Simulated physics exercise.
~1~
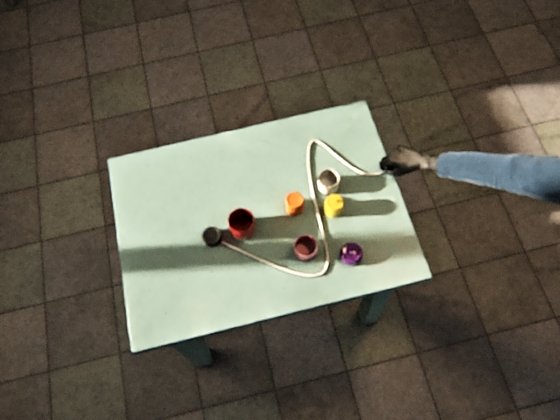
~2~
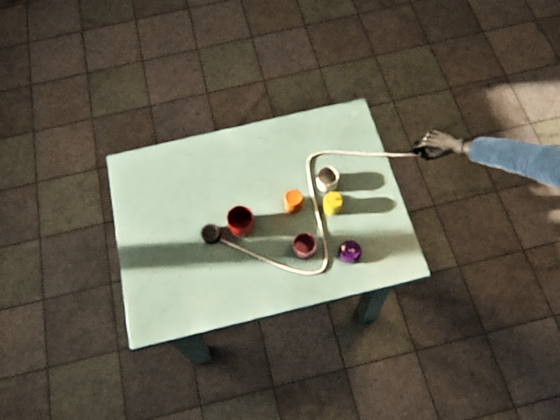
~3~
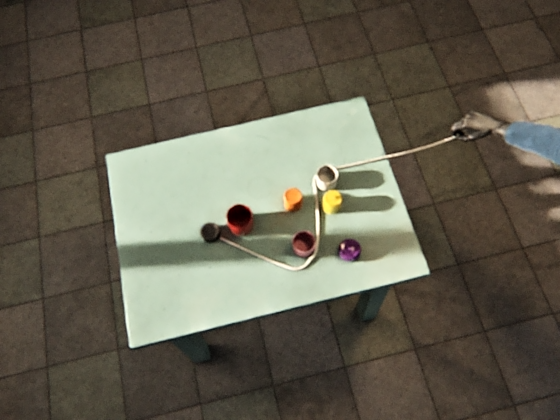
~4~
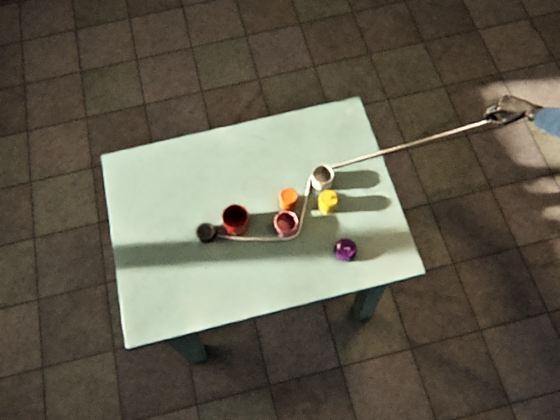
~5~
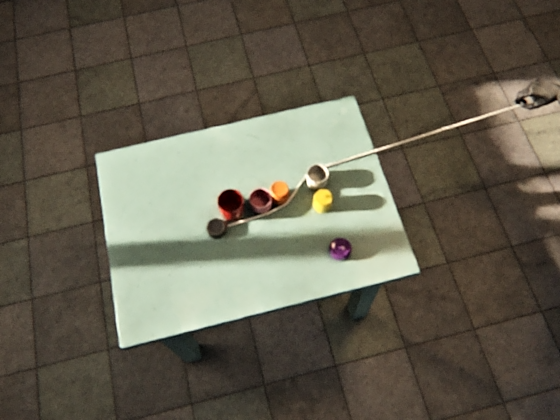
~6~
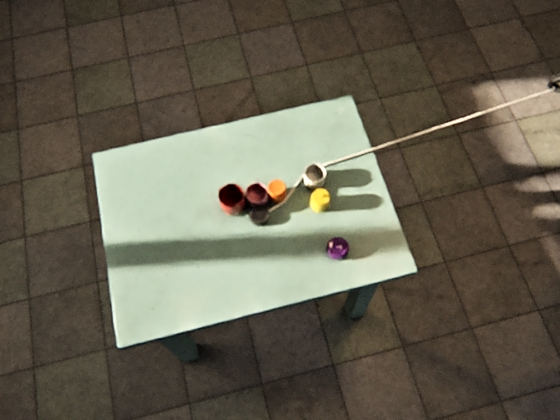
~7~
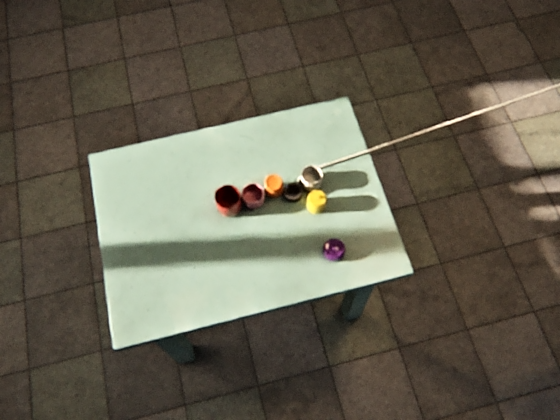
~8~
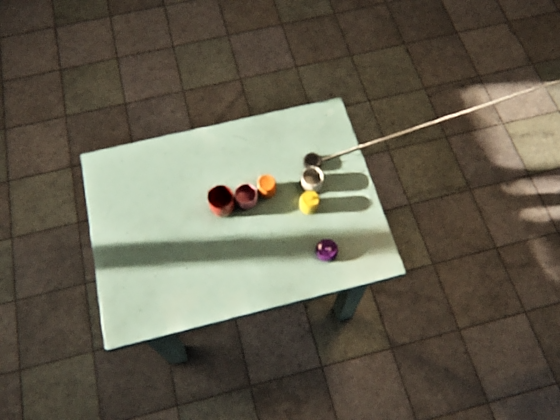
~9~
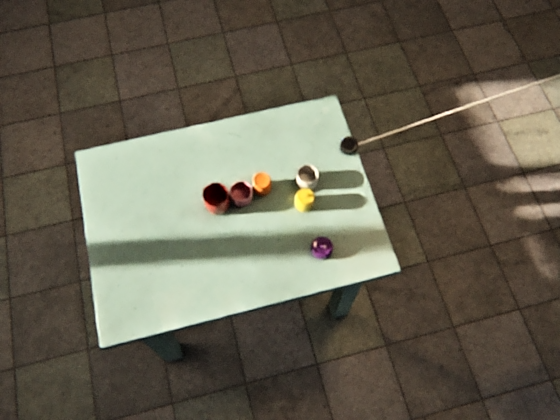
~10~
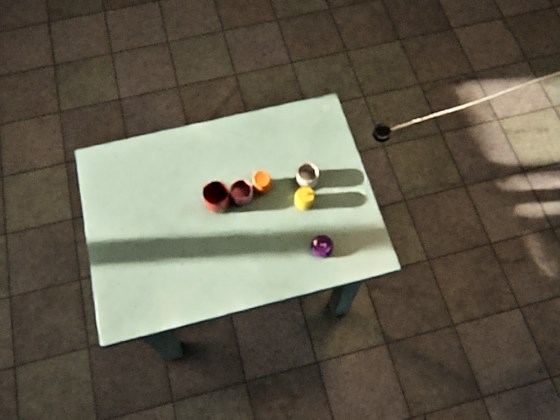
The clip opens on a pale green table where a loose cable winds among six colorful containers, from a black puck on the left to a hand at the right. The hand draws the cable rightwards, pulling its curves tighter. The tightening line drags the pink mug left and up toward the red mug and orange tub, which shift slightly. The puck then slides right, passing below the clustered containers and around the white mug. Finally it leaves the table's right edge, still on the taut cable, while all six containers remain upright on top.
